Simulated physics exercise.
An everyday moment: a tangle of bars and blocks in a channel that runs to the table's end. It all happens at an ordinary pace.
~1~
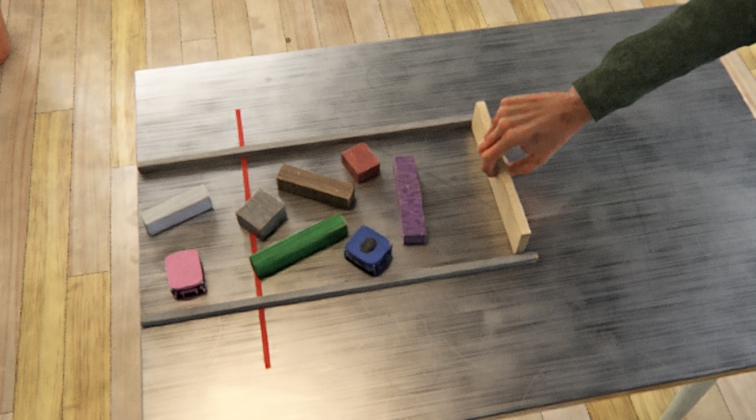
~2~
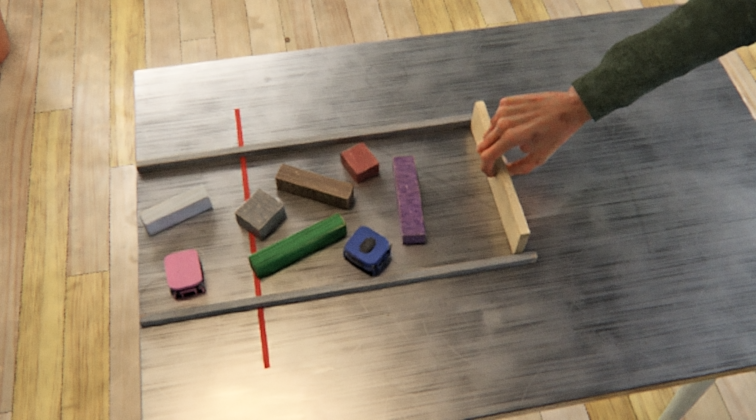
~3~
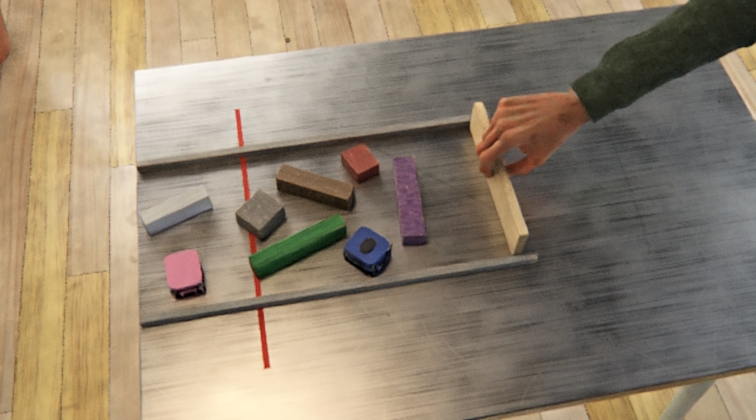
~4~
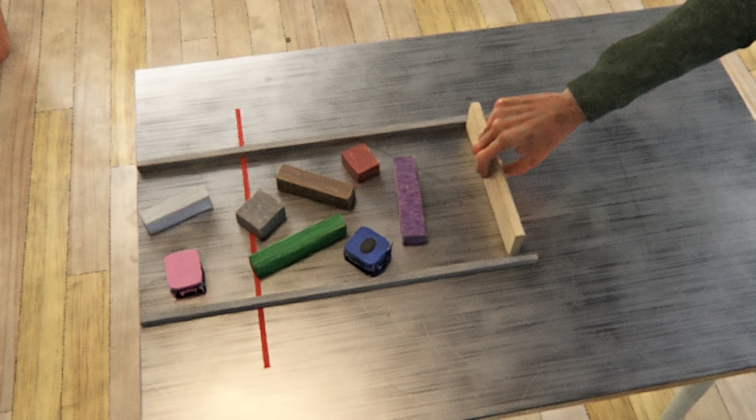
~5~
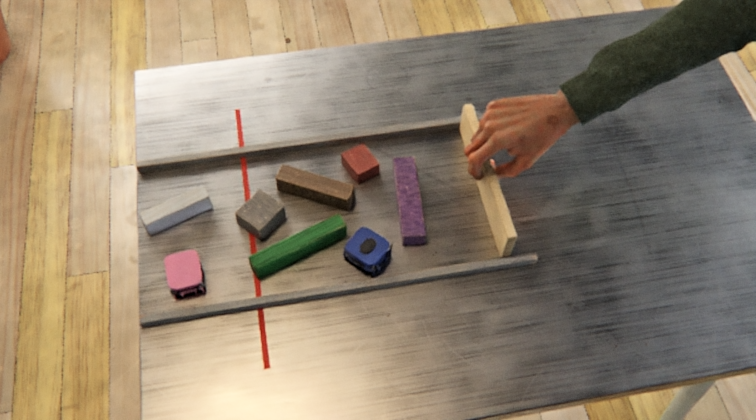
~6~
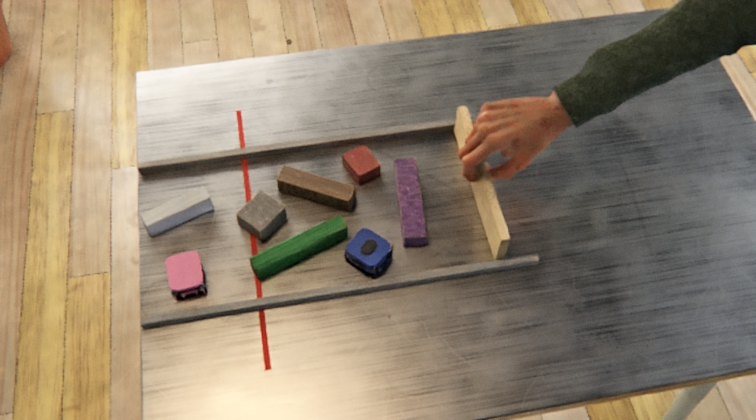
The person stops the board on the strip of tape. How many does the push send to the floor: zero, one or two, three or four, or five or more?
The number that fall off is zero.
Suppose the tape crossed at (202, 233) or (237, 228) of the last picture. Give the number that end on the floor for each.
Down on the floor: 2 and 0.
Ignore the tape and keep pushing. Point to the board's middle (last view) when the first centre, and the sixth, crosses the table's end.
Its middle is around (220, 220) and later (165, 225).
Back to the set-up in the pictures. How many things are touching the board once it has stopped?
2 of them.
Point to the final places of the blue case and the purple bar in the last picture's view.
First (219, 281), then (240, 226).
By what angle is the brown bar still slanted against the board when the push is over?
Roughly 10° out of line.
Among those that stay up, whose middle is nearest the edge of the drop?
The pink case.
Soon after, none off yet; white stick at rest near (178, 212); pink case at rest near (186, 276); grey block at rest near (262, 216).
Then, none off yet; white stick at rest near (178, 212); pink case at rest near (186, 276); grey block moving near (257, 218).
At rest, the number that fall off is zero.
